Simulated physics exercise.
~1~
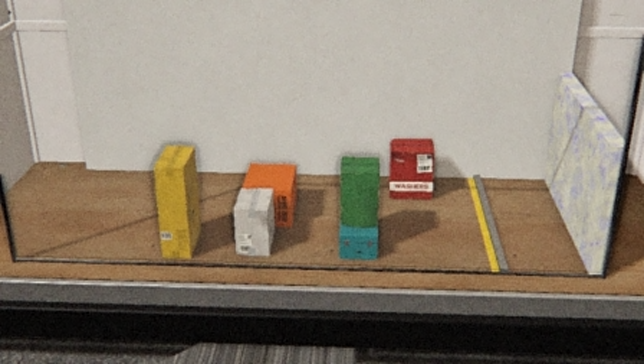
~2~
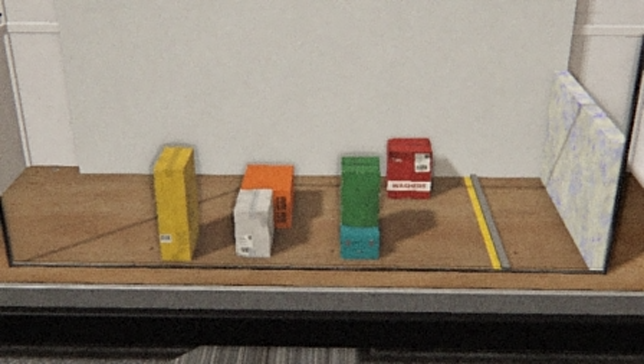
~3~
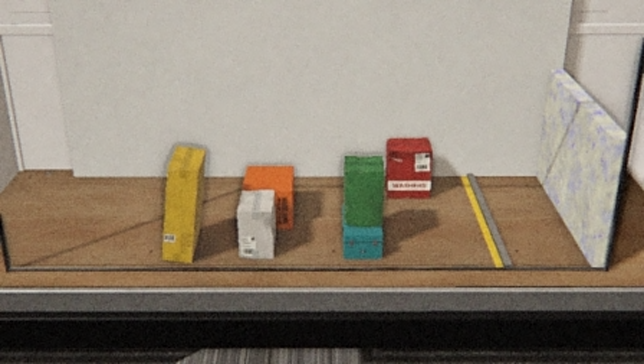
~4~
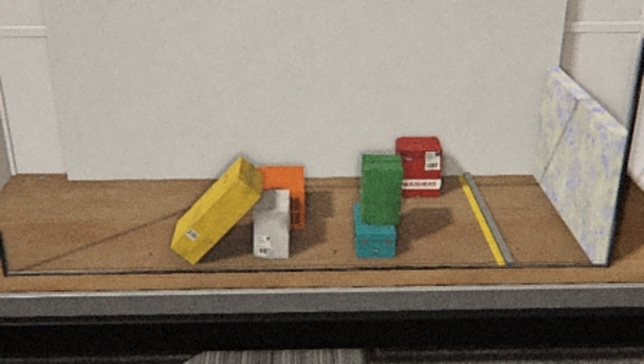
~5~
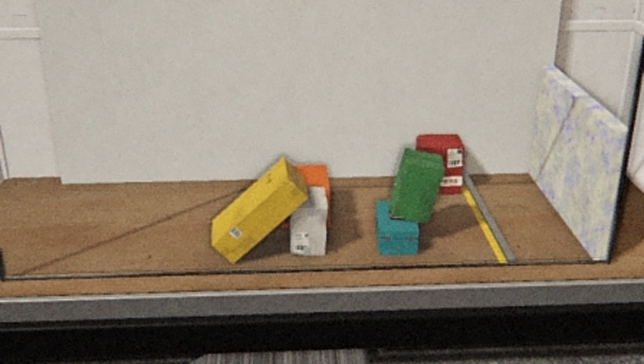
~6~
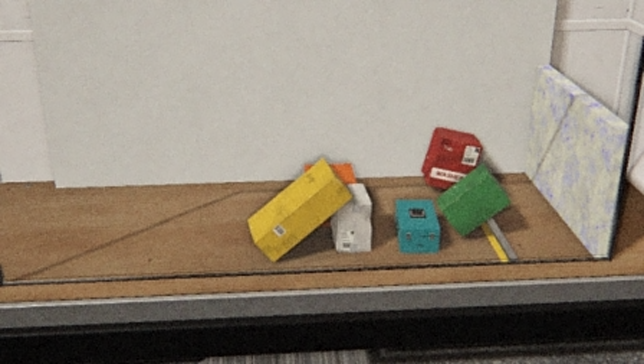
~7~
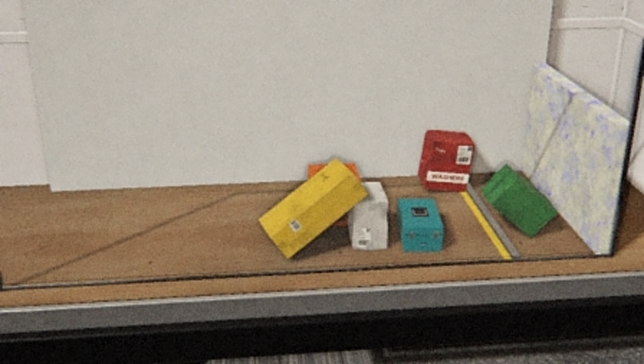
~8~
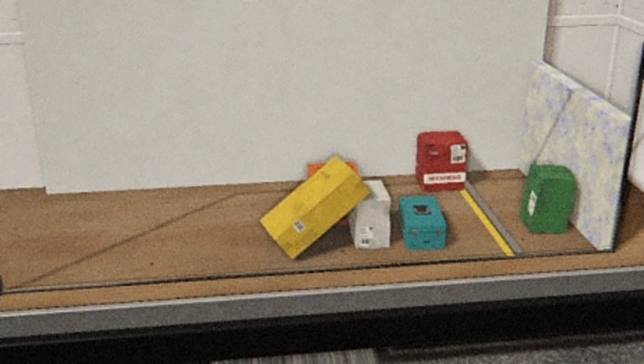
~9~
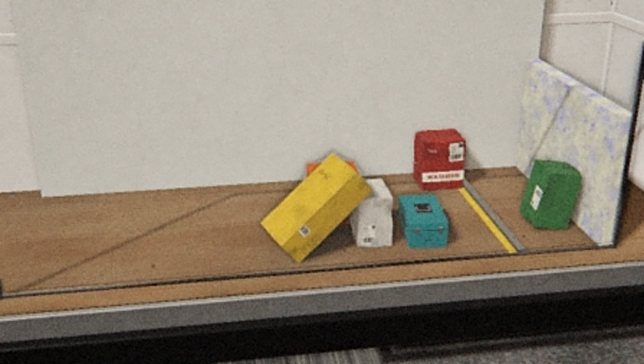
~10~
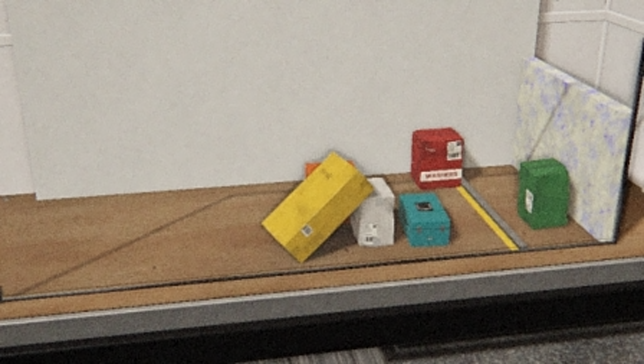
The clip shows boxes on a wooden floor sliding right as the yellow one tips against the white pack and the green carton topples off the teal box, tumbling past the yellow line to rest upside down near the marbled panel, while the others stop short.
